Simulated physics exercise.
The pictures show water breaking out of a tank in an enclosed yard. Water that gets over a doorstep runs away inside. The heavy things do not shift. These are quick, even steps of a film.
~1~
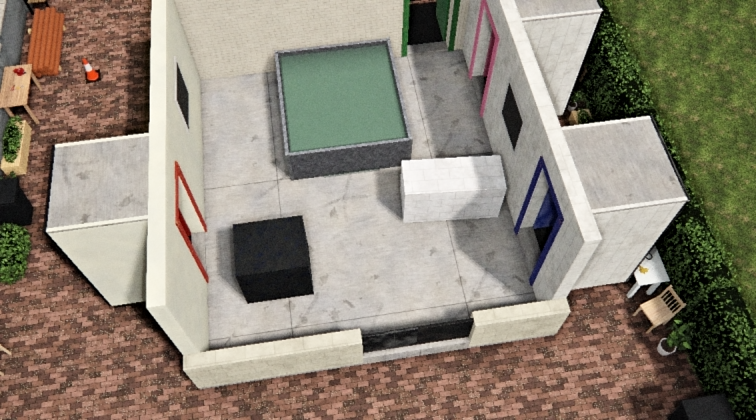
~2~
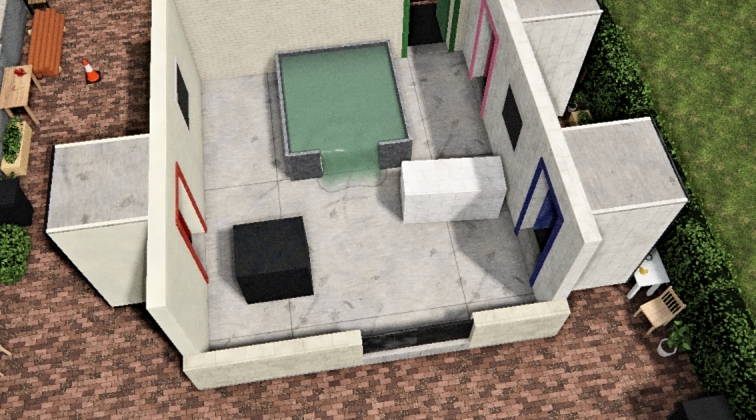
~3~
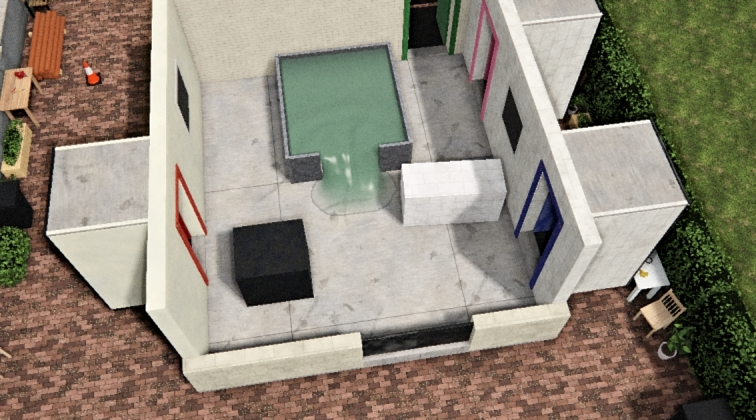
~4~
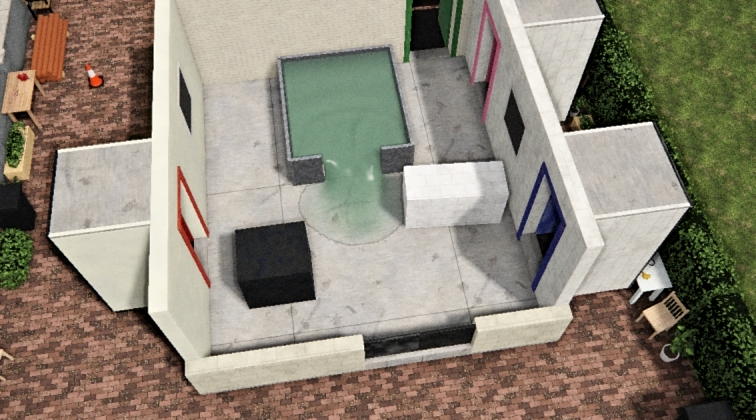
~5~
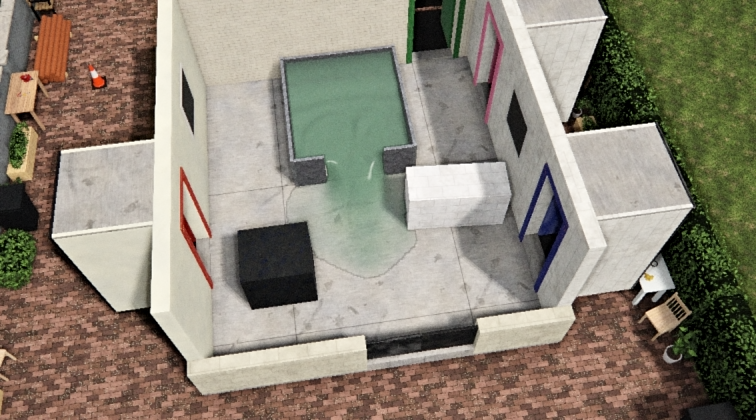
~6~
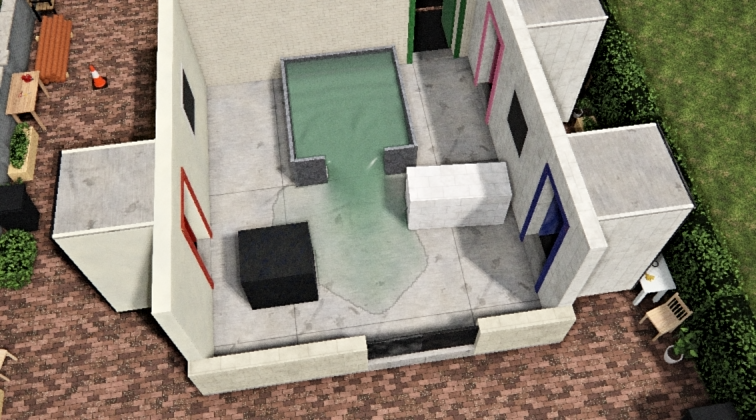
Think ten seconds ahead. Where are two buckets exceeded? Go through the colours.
In the end: The pink door admits no more than that; the green door lets in a lot; the red door lets in a lot; the blue door admits no more than that.
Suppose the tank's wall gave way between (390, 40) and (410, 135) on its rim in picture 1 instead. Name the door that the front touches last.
That is the red one.
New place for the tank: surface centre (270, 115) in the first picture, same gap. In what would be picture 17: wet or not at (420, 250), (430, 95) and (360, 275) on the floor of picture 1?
As listed: Under water, clear, under water.
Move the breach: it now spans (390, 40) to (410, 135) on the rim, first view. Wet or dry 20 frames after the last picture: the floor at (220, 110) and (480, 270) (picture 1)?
One after the other: Clear, flooded.
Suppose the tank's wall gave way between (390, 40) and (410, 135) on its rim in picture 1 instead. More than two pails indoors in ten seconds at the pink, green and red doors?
The pink one goes over; the green one goes over; the red one takes more.
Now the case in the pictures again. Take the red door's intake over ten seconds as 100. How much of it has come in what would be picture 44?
Close to 65 %.
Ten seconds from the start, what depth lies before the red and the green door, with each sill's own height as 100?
In turn 200 and 170 per cent.
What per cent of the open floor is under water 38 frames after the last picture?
I make it 95 per cent.
A moment on, water covers 35 % of the floor; the pink door not reached, the green door not reached, the red door wet at the sill, nothing in, the blue door not reached.
Next, water covers 50 % of the floor; the pink door not reached, the green door not reached, the red door over two buckets in, the blue door not reached.
Then, water covers 65 % of the floor; the pink door not reached, the green door not reached, the red door far over two buckets in, the blue door wet at the sill, nothing in.
Later, water covers 95 % of the floor; the pink door wet at the sill, nothing in, the green door under two buckets in, the red door far over two buckets in, the blue door wet at the sill, nothing in.
In the end, water covers 100 % of the floor; the pink door wet at the sill, nothing in, the green door over two buckets in, the red door far over two buckets in, the blue door wet at the sill, nothing in.
